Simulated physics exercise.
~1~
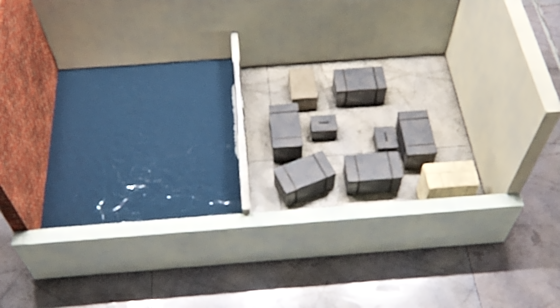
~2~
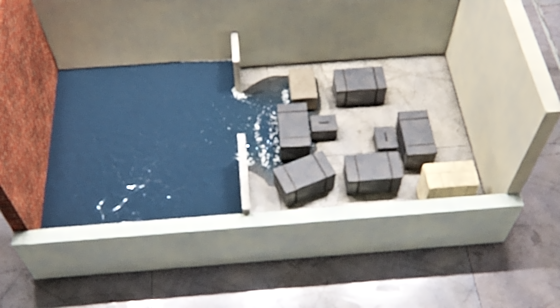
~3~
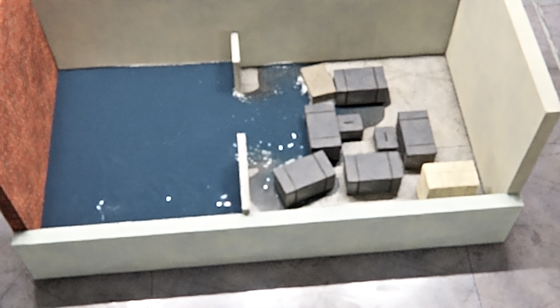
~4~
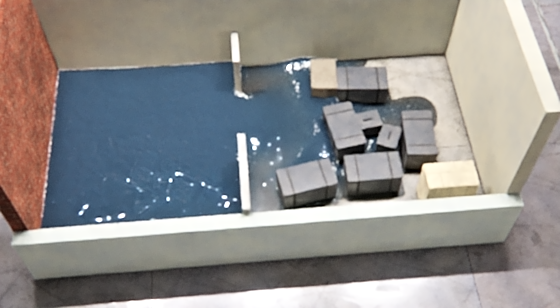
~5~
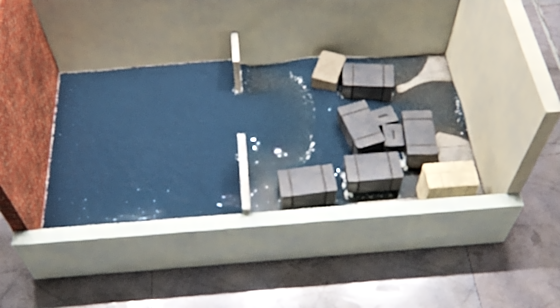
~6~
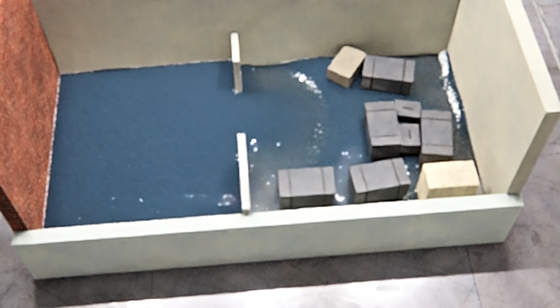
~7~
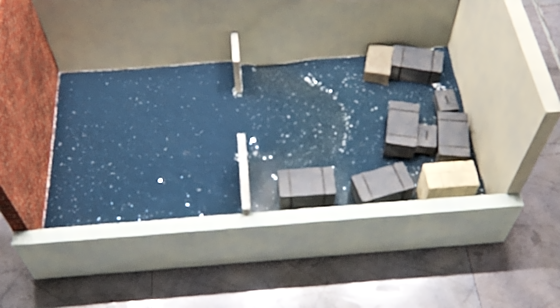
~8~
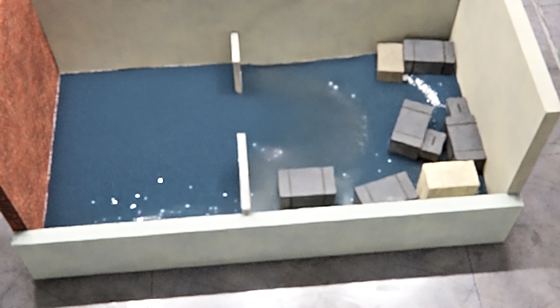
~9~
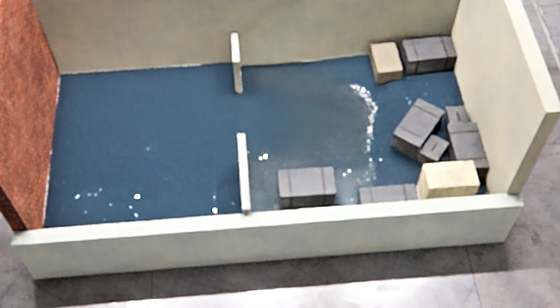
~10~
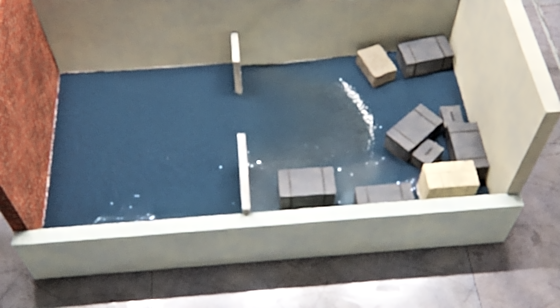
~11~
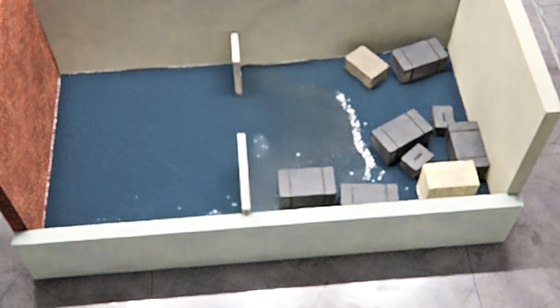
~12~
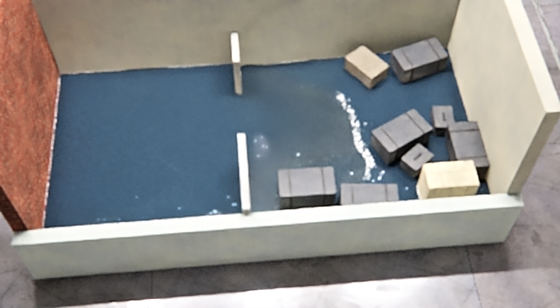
In the video, water held behind a partition on the left bursts through an opening and spreads across a walled basement, pushing grey totes and crates rightward until most drift near the right wall, then a few ease back slightly left and settle amid the flooded floor.
